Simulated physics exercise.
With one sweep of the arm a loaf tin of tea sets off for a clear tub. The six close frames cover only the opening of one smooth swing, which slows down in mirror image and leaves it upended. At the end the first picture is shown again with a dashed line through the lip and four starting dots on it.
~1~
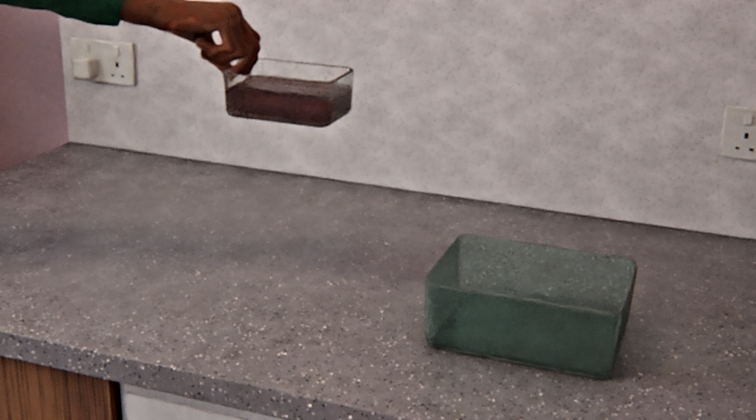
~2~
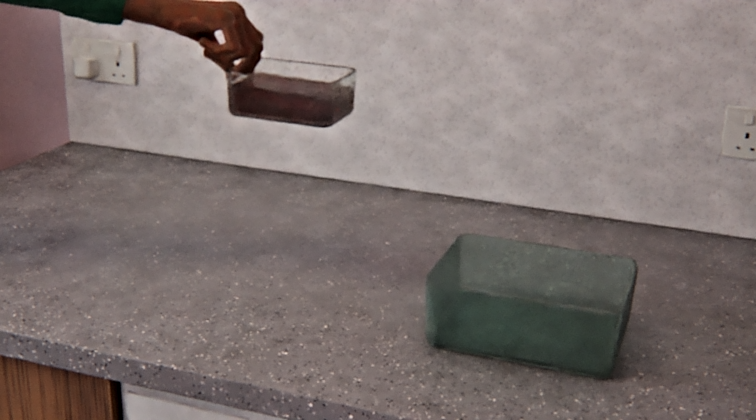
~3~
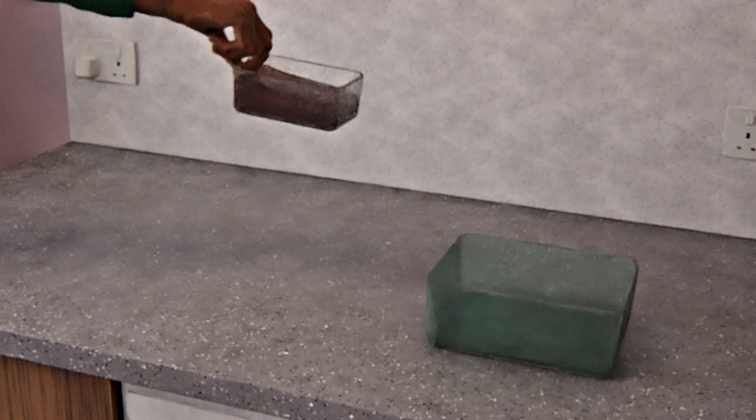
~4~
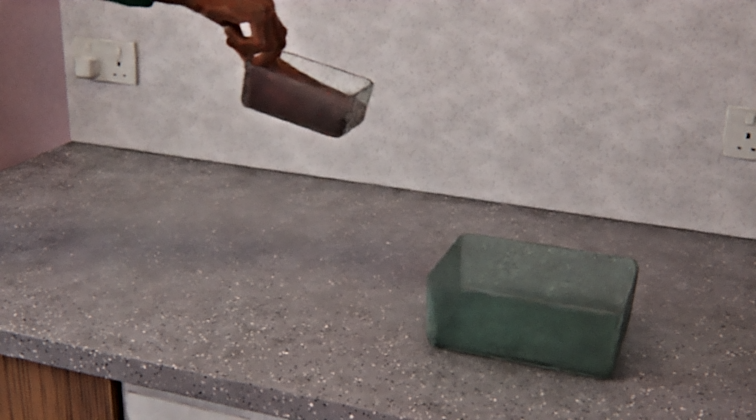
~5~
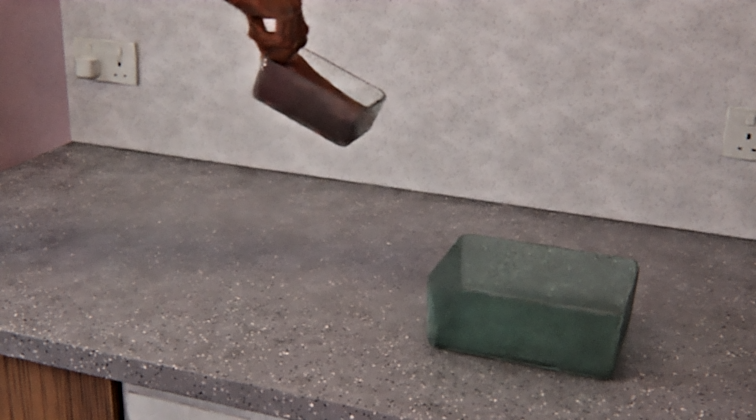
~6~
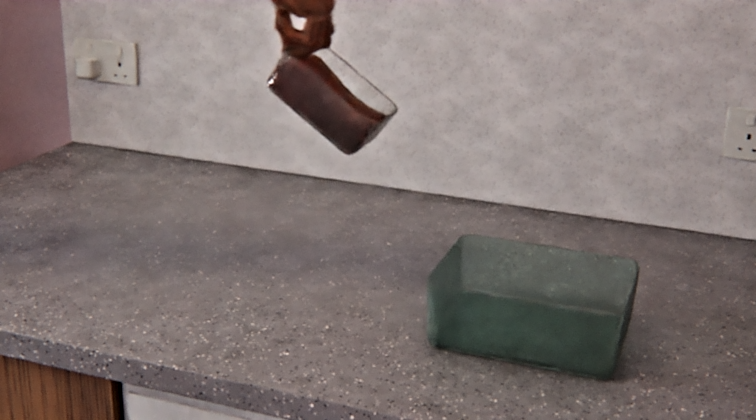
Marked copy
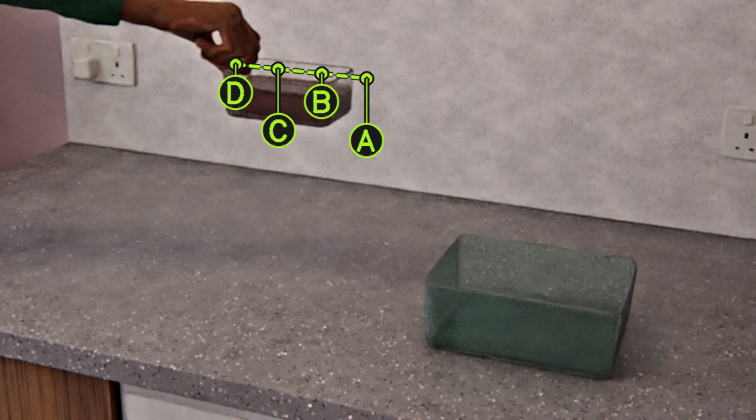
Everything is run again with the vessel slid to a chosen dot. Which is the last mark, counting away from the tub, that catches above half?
That is place C.
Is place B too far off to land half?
No.
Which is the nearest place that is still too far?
Place D.
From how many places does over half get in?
Three.
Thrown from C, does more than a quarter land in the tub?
Yes, clearly.
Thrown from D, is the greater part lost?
Yes.
On the marked copy, A at (366, 78); B at (321, 73); C at (278, 68); D at (235, 64).
If A is chosen, about 83 % lands in the tub, 4 % falls short and 12 % goes beside or beyond.
If B is chosen, about 78 % lands in the tub, 9 % falls short and 13 % goes beside or beyond.
If C is chosen, about 71 % lands in the tub, 22 % falls short and 7 % goes beside or beyond.
If D is chosen, about 5 % lands in the tub, 88 % falls short and 7 % goes beside or beyond.
